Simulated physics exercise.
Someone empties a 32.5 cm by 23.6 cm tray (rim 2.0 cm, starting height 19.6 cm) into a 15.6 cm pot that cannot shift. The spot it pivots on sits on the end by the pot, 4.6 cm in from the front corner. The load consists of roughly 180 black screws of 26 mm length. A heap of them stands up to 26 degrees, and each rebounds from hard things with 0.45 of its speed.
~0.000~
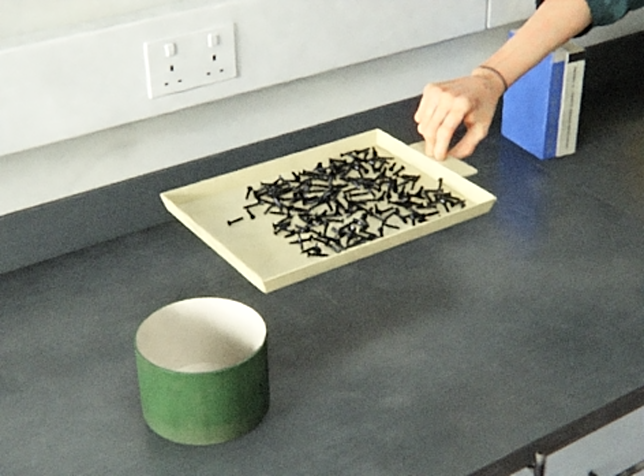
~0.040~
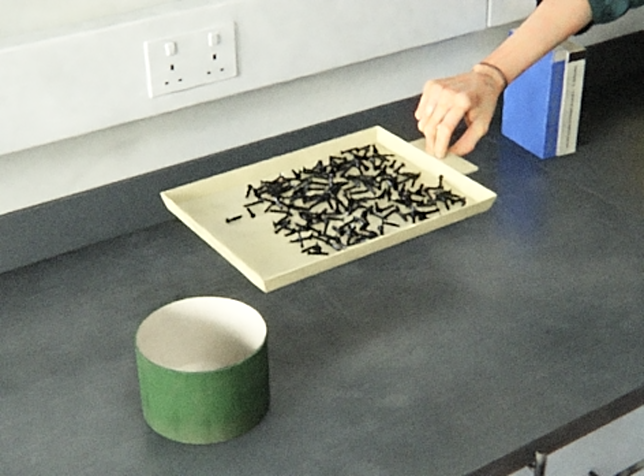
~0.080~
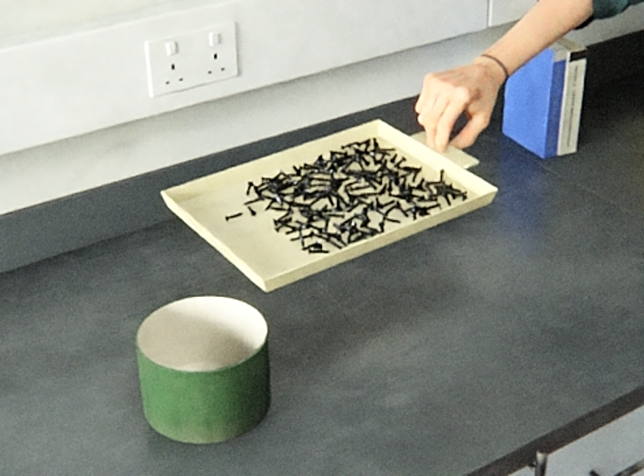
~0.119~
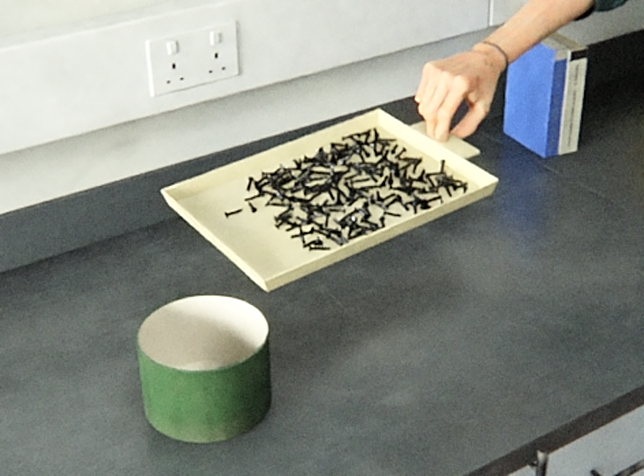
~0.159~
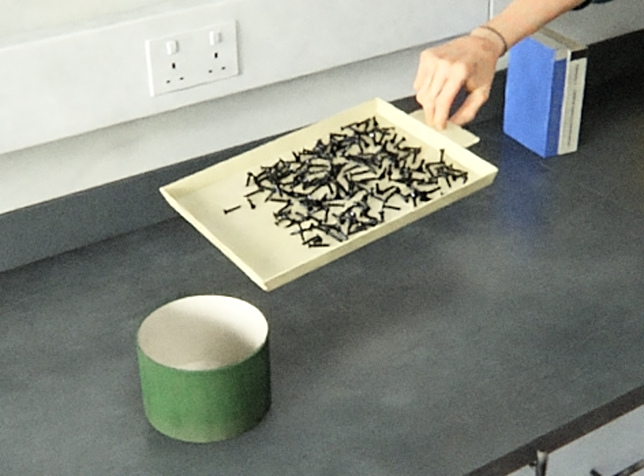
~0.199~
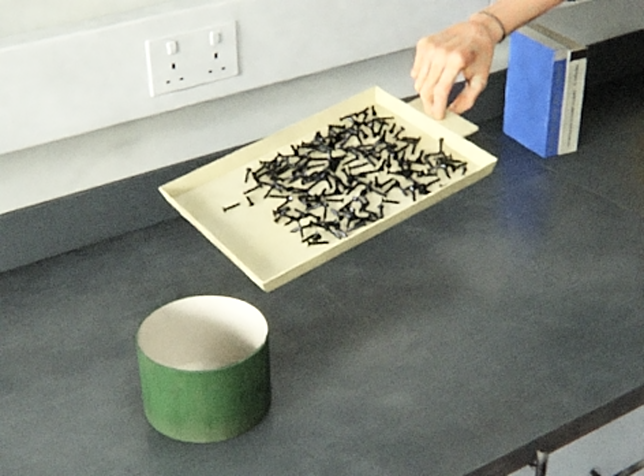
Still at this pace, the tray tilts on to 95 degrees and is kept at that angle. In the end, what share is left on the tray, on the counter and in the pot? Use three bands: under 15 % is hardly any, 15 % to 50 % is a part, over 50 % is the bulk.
Shares - tray: Hardly any; counter: A part; pot: The bulk.
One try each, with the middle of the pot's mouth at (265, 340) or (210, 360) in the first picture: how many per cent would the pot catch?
About 40 and 80 per cent.
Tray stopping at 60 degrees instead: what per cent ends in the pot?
The pot would get around 40 per cent.
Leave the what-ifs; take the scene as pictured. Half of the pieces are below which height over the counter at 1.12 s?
About 8 cm.
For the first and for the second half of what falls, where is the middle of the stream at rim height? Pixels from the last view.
Around (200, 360), then (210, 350).
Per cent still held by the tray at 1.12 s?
Roughly 35 per cent.
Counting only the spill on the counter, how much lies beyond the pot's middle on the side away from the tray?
Around 70 per cent, give or take.
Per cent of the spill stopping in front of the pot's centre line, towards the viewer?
Share: Some 90 %.
After 0.75 s, tilt 50 degrees; the tray holds 100 %, the pot 0 %.
After 1.12 s, tilt 77 degrees; the tray holds 35 %, the pot 35 %.
Then, at 1.58 s, tilt 95 degrees; the tray holds 0 %, the pot 65 %.
In the end, at 2.2 s, tray 0 %, counter 35 %, pot 65 %.
